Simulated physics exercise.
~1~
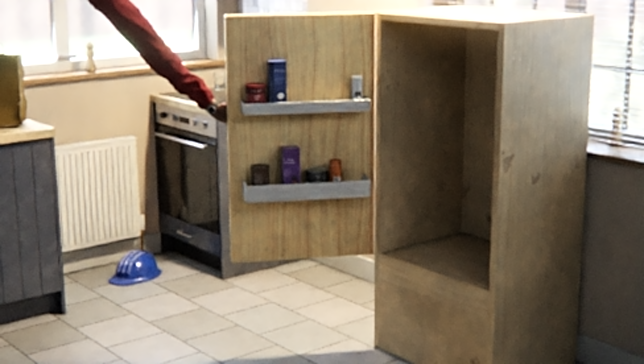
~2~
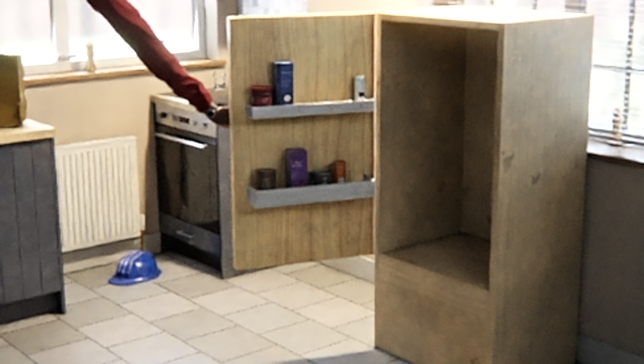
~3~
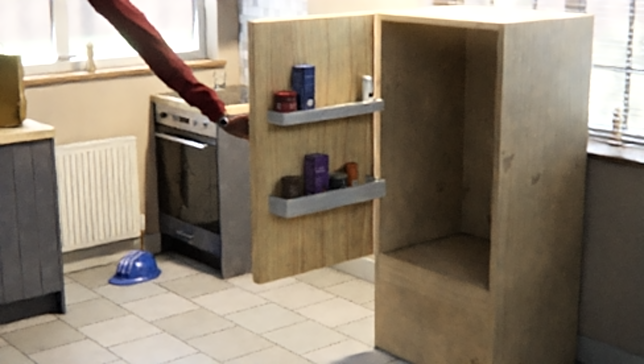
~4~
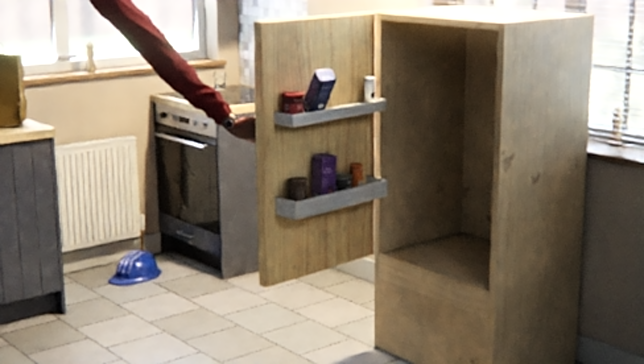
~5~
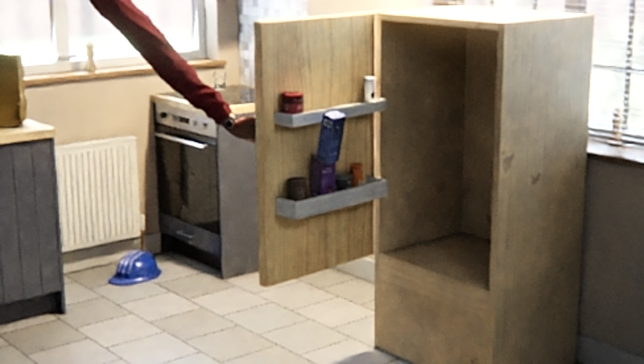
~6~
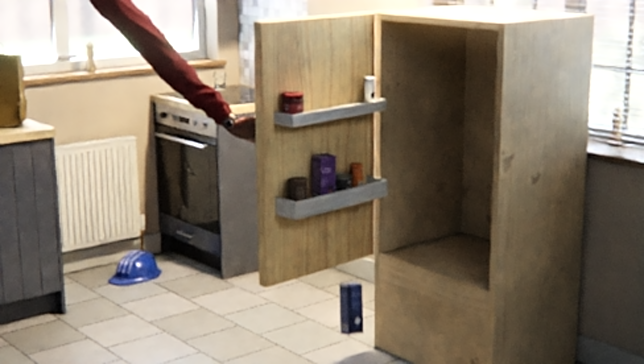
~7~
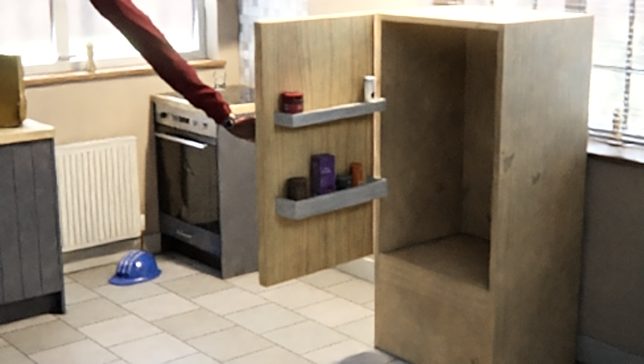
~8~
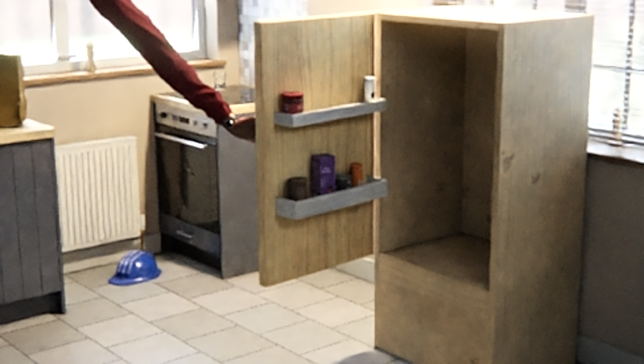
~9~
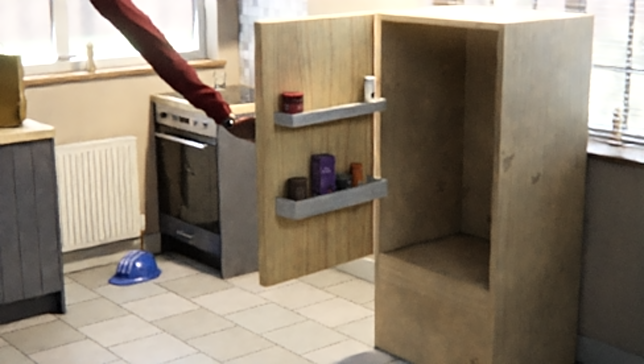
In this clip, a red-sleeved arm reaches toward an open wooden pantry door that swings to the right and stops, still open; the blue carton on its upper rack tips over the rail and falls out of view, while the other items stay on the racks.
